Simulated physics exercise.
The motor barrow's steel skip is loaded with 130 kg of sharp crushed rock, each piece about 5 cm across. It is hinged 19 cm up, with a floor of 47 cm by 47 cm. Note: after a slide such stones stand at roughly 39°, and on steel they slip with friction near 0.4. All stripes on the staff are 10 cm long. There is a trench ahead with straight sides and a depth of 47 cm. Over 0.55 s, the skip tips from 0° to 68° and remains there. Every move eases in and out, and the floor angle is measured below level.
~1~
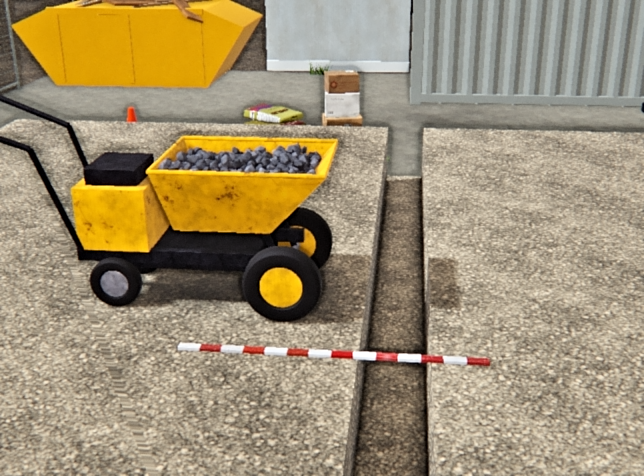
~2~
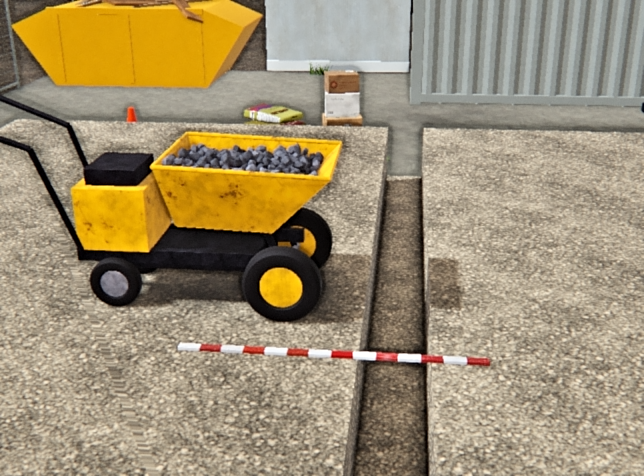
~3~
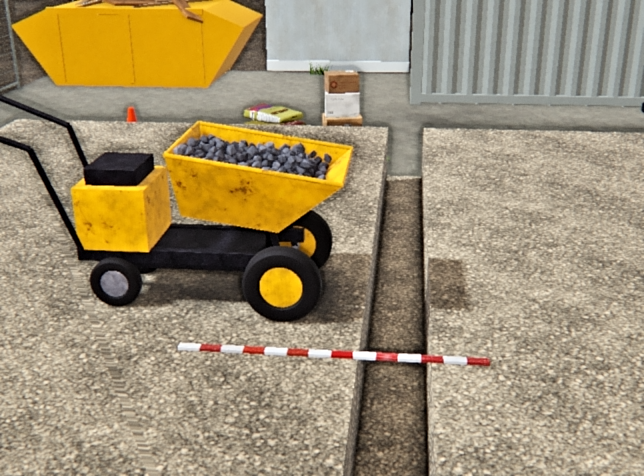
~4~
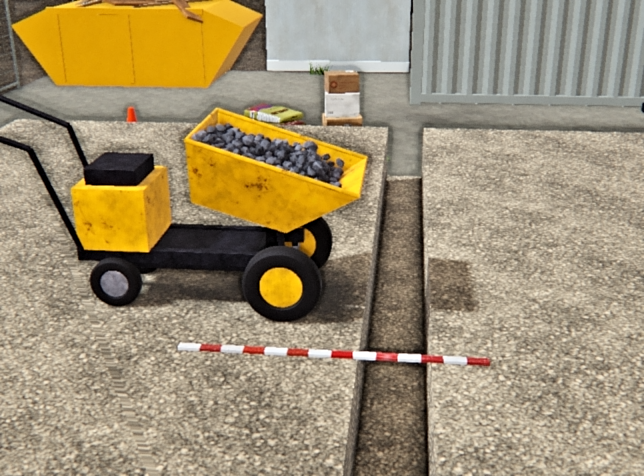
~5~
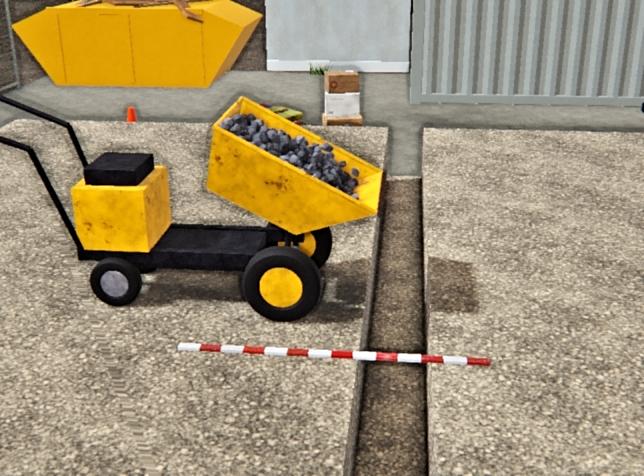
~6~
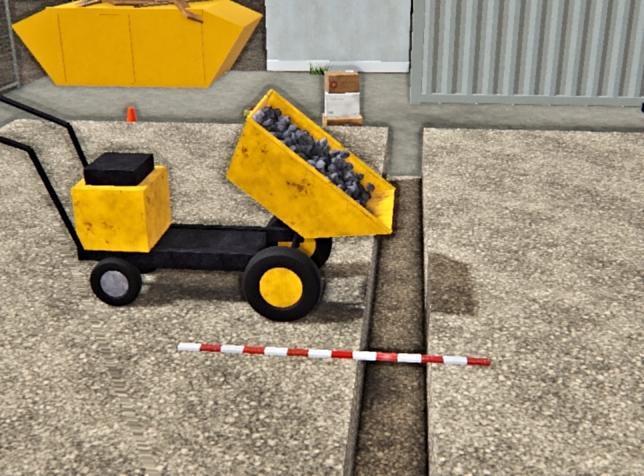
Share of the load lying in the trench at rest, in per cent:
34 per cent.
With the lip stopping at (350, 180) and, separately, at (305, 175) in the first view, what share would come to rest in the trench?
15 %, then 50 %.
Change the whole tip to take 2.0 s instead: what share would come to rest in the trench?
Roughly 60 per cent would.
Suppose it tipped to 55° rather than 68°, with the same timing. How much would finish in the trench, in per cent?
Then roughly 10 percent.
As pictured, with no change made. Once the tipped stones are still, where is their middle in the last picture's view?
I'd point somewhere around (463, 299).
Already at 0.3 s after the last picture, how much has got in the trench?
Around 5 per cent of it.
Then, 0.1 s after the last picture the floor is at 57°, 100 % in the skip; the foremost stones are at (391, 234).
Then, 0.3 s after the last picture the floor is at 68°, 73 % in the skip, 5 % in the trench, 22 % past the trench; the foremost stones are at (479, 303).
Then, 0.7 s after the last picture the floor is at 68°, 18 % in the skip, 12 % in the trench, 70 % past the trench; the foremost stones are past the picture's edge.
Then, 2.7 s after the last picture the floor is at 68°, 0 % in the skip, 34 % in the trench, 66 % past the trench; the foremost stones are past the picture's edge.
